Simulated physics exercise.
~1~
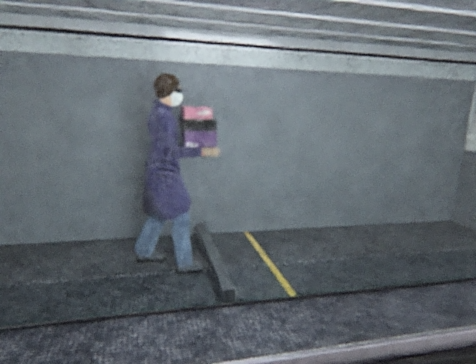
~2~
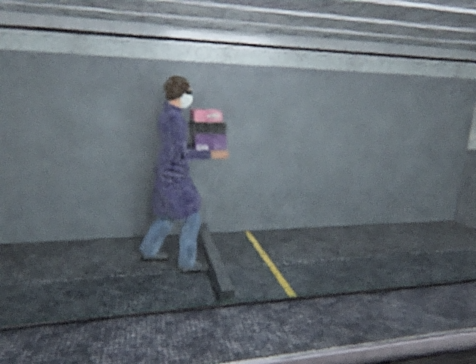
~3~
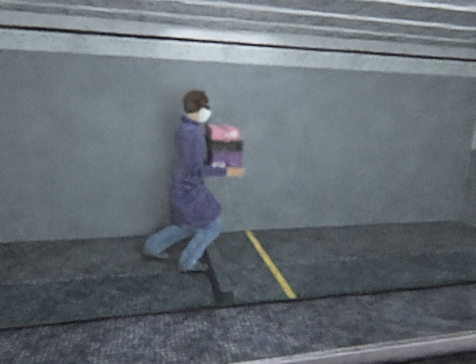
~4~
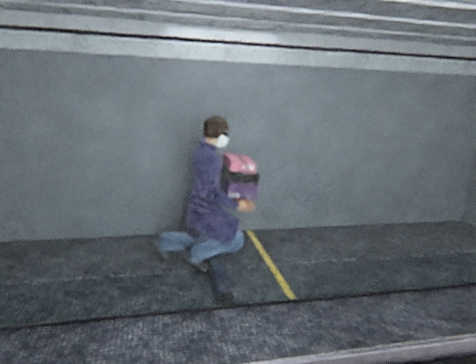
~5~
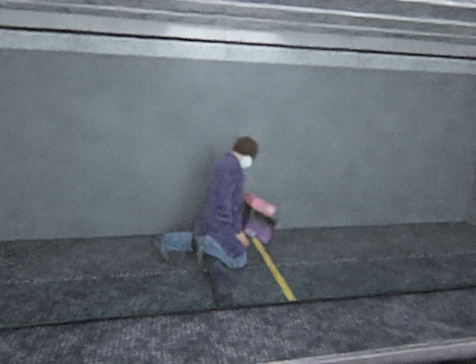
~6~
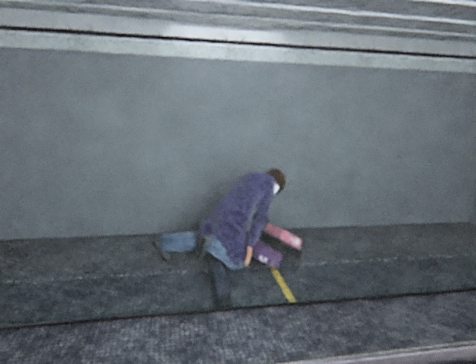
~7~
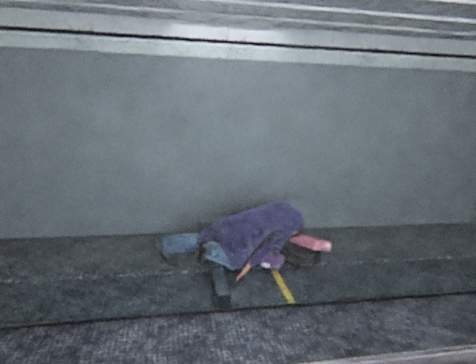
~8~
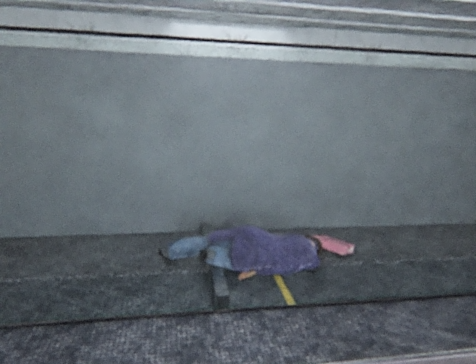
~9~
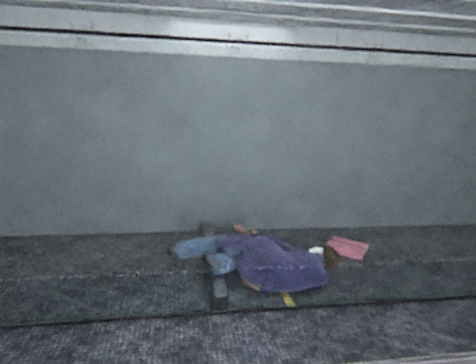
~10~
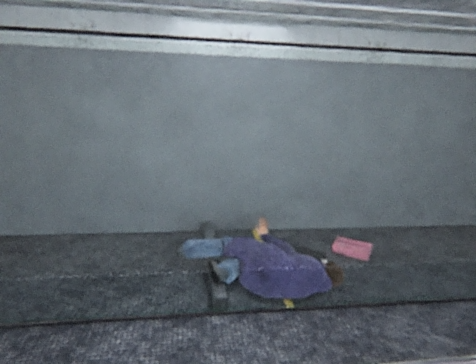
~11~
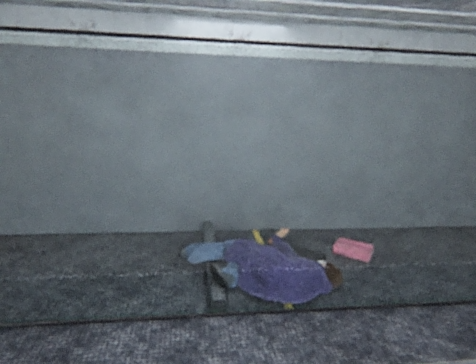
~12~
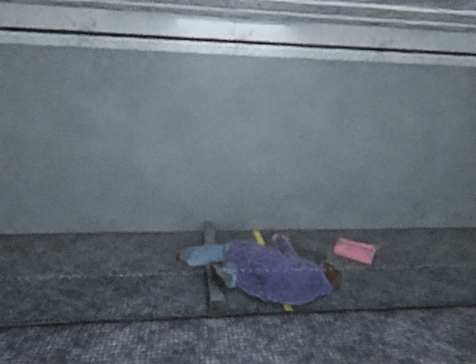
At first, a masked courier in a long purple coat walks to the right along a dark floor, holding a stack of pink, black and purple boxes in front of them. At a low dark rail, the courier sinks to the knees, still holding the stack. The body then tips forward, and the boxes tilt and drop toward the yellow line. The courier pitches flat over the rail and line as the pink parcel slides off to the right. Finally, the courier lies sprawled with the head past the line, and the pink parcel rests farther right.
